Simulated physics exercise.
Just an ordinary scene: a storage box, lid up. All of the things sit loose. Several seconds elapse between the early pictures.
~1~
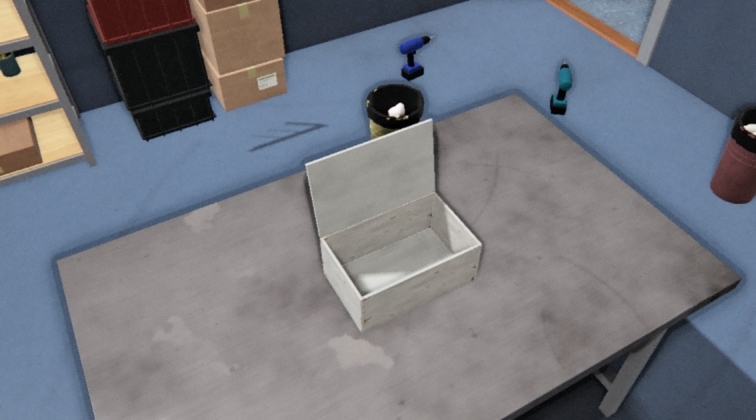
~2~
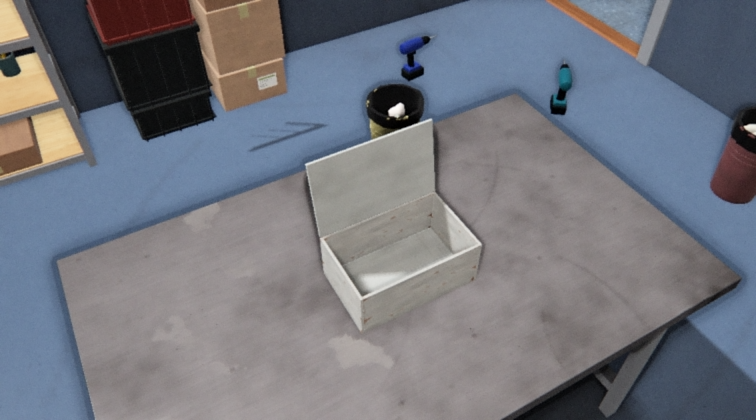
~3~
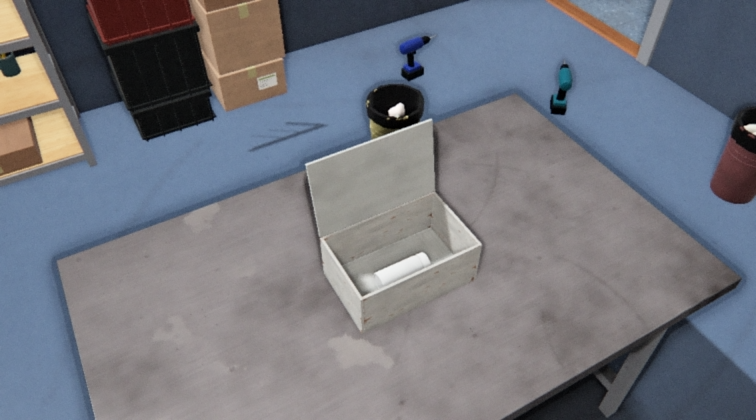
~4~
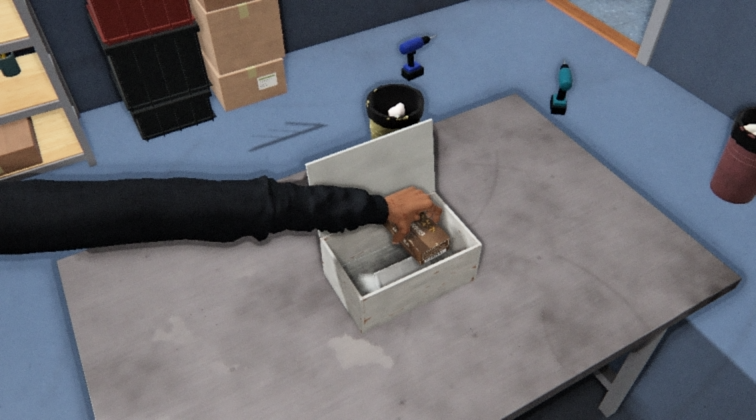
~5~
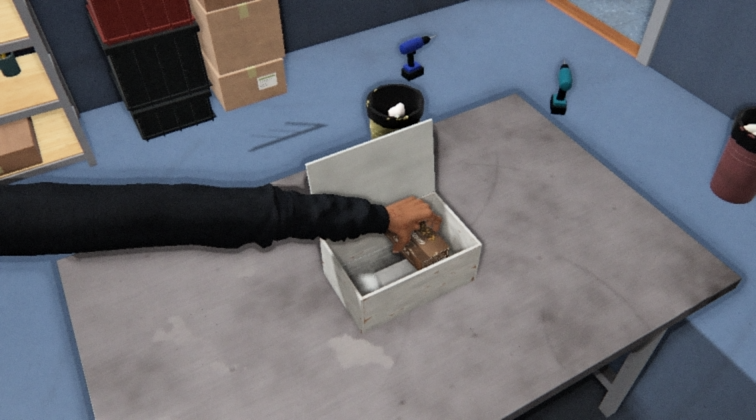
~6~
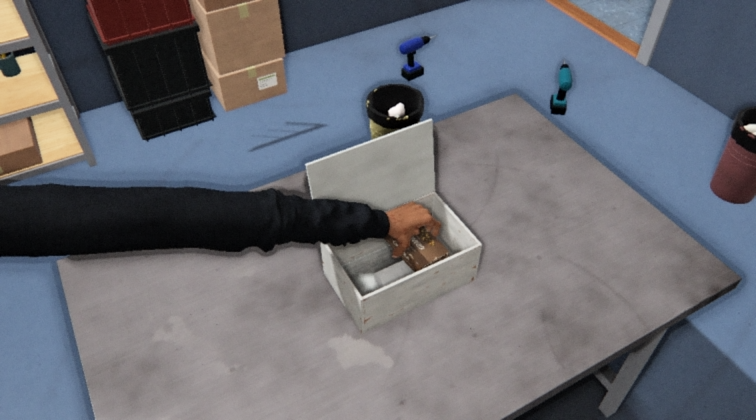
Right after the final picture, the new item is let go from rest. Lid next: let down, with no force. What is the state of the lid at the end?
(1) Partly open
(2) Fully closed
Option 2: Fully closed.
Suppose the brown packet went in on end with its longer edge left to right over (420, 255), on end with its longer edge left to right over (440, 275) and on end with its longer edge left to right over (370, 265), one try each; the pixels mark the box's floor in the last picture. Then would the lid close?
Going in order, the lid comes down all the way, then is left partly open, then comes down all the way.
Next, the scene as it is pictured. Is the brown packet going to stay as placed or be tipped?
Looking at the last picture, the brown packet sits at an angle.
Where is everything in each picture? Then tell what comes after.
In the first frame, the last thing is not in view yet.
In the second frame, the last thing is not in view yet.
In the third frame, the last thing is not in view yet; white shaker (403, 273).
The fourth frame shows coming down; brown packet (415, 231); white shaker (403, 273).
The fifth frame shows coming down; brown packet (415, 240).
The sixth frame shows in place under the hand; brown packet (415, 245).
Then, 1.40 s after the last picture, lid 73° above the rim; brown packet tipped 29° from how it was near (412, 248).
Then, 1.80 s after the last picture, lid 37° above the rim; brown packet tipped 29° from how it was near (412, 248).
At rest, lid shut; left askew, brown packet; white shaker in place. Seen from the same camera at the end, brown packet near (412, 248).
